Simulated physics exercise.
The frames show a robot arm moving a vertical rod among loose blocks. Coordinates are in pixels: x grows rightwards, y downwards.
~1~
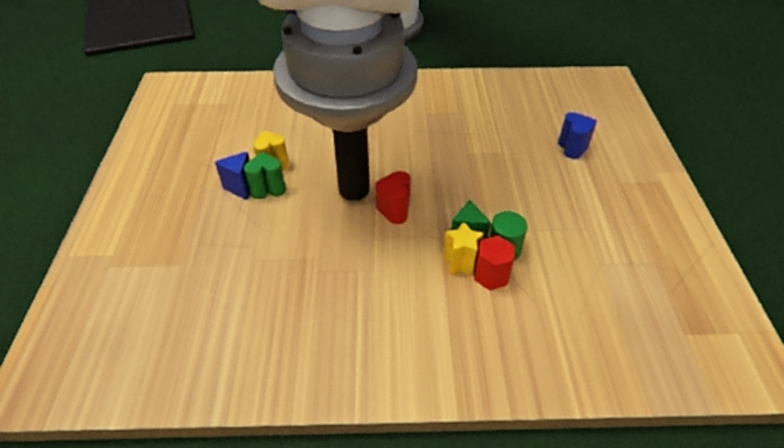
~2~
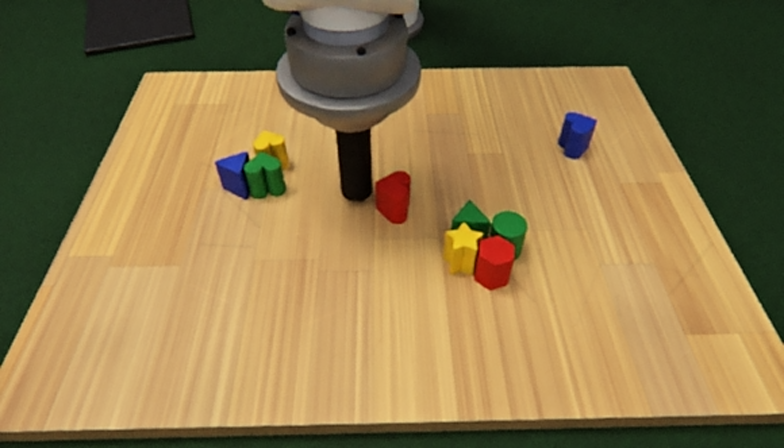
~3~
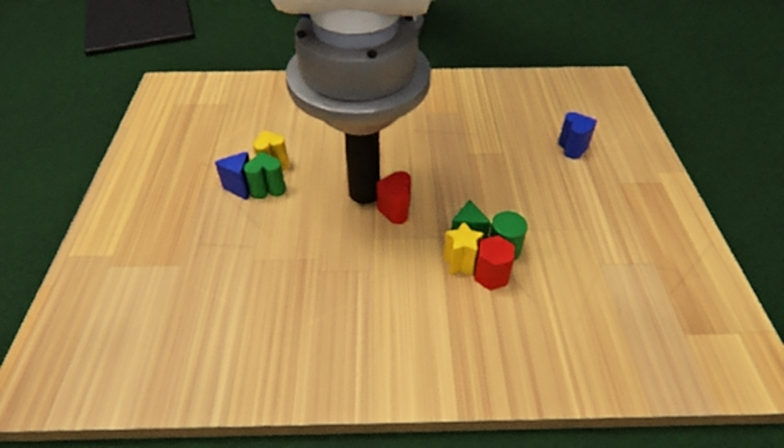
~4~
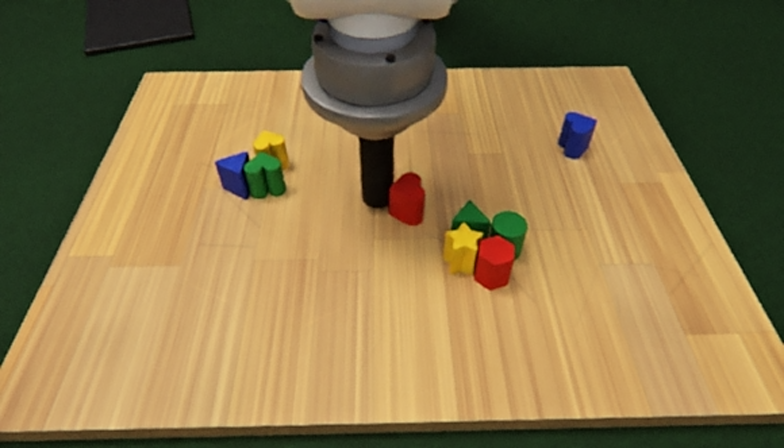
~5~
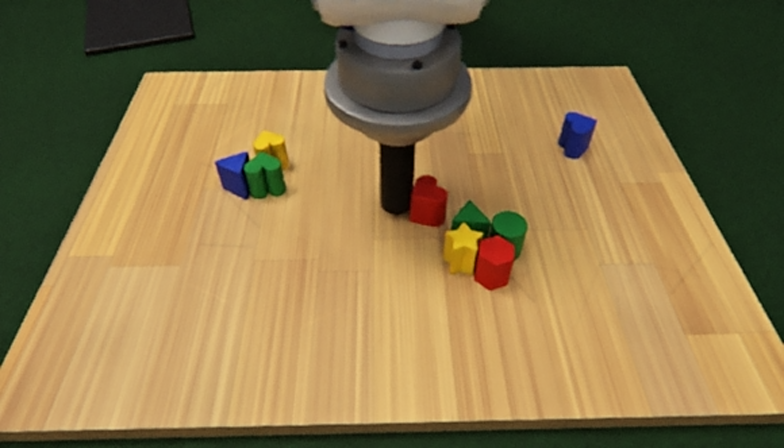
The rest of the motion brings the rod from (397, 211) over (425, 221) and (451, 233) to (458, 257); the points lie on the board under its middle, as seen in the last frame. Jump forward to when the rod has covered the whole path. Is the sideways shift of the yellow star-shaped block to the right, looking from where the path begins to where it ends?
Yes, it checks out.
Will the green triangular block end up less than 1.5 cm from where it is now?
Answer: No.
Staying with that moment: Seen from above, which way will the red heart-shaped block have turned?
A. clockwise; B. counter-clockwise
(B)
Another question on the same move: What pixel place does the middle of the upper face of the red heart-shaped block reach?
I think it will end close to (483, 197).
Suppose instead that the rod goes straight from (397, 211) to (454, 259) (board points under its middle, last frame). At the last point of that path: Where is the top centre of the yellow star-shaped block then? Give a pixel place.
The spot you're after is about (478, 253) in the image.
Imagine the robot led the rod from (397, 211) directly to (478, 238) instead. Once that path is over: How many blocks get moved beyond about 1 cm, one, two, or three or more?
My forecast: 3 or more.
What follows on the original path. Halfway along, rod at (441, 218); red heart-shaped block at (474, 196), turned 30° anticlockwise; green triangular block at (479, 215), turned 45° clockwise.
At the end, rod at (459, 250); red heart-shaped block at (483, 197), turned 40° anticlockwise; yellow star-shaped block at (471, 260); green triangular block at (494, 231), turned 15° anticlockwise; red six-sided block at (509, 261).
